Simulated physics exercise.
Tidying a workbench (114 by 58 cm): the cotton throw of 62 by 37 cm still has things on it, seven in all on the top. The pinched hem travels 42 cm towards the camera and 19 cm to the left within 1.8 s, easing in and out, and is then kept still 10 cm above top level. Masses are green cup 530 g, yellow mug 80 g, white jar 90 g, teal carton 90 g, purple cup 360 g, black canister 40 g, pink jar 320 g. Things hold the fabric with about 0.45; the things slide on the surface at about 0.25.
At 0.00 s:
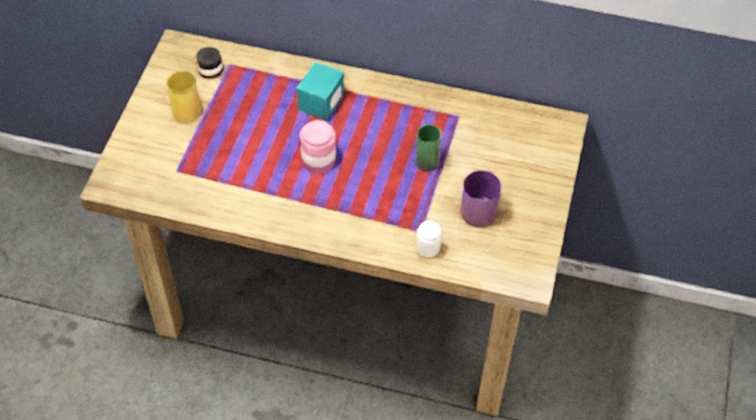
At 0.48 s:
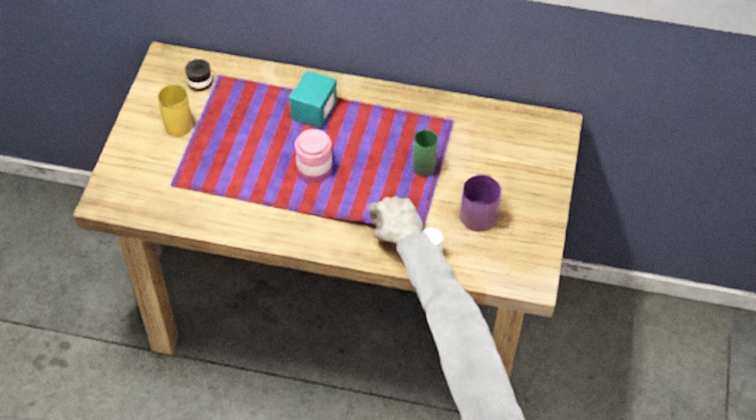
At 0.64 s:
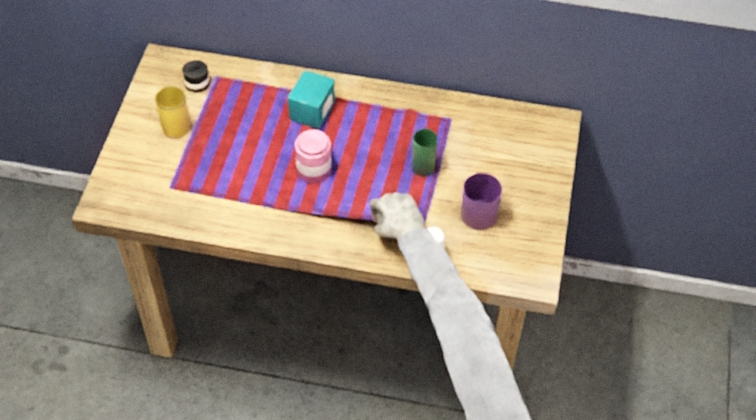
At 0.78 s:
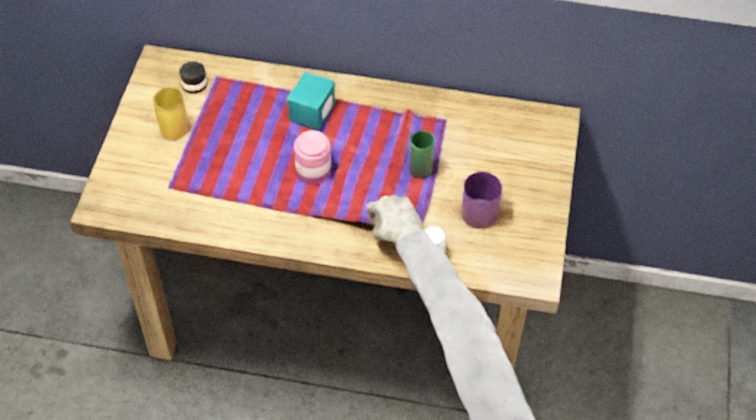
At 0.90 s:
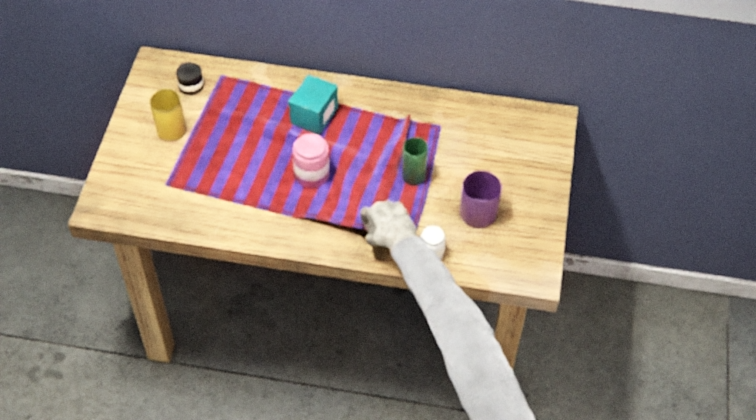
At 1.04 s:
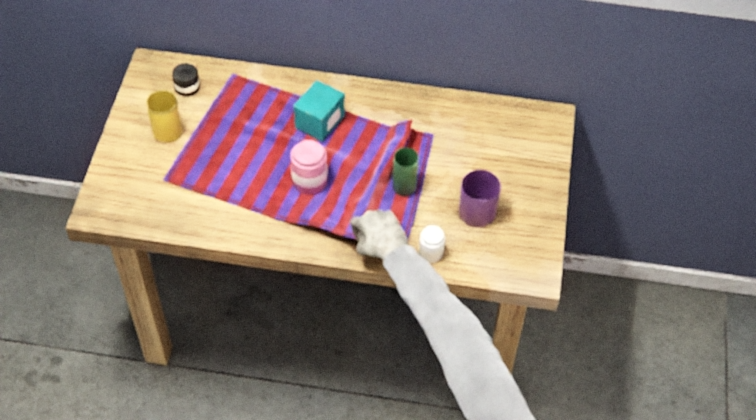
On a wooden workbench, a gloved hand pinching a striped cloth's near edge and tugging it slightly left, shifting the green cup.
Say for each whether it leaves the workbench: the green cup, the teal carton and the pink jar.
Result: Green cup falls off, teal carton goes over the edge, pink jar goes over the edge.
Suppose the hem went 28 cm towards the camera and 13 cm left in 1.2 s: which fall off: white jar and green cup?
In that case: White jar remains, green cup drops off.
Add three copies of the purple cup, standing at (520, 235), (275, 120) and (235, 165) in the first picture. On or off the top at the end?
In turn: Remains, goes over, goes over.
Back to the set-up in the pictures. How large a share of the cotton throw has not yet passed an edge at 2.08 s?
About 20 per cent.
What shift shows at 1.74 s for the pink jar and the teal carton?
Pink jar 25 cm, teal carton 25 cm.
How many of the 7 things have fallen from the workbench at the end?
3 of them.
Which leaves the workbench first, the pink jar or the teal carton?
First goes the pink one.
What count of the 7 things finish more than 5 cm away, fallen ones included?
I count 3.
After 1.4 s, 95 % of the cotton throw is still over the top; green cup 22 cm off its start, teal carton 16 cm off its start, pink jar 11 cm off its start.
After 1.7 s, 75 % of the cotton throw is still over the top; green cup 39 cm off its start, teal carton 27 cm off its start, pink jar 24 cm off its start.
After 2.1 s, 20 % of the cotton throw is still over the top; green cup over the edge, teal carton 43 cm off its start at (319, 235), pink jar over the edge.
After 2.4 s, 0 % of the cotton throw is still over the top; teal carton over the edge, pink jar over the edge, green cup over the edge.
After 4.0 s, 0 % of the cotton throw is still over the top; teal carton over the edge, pink jar over the edge, green cup over the edge.
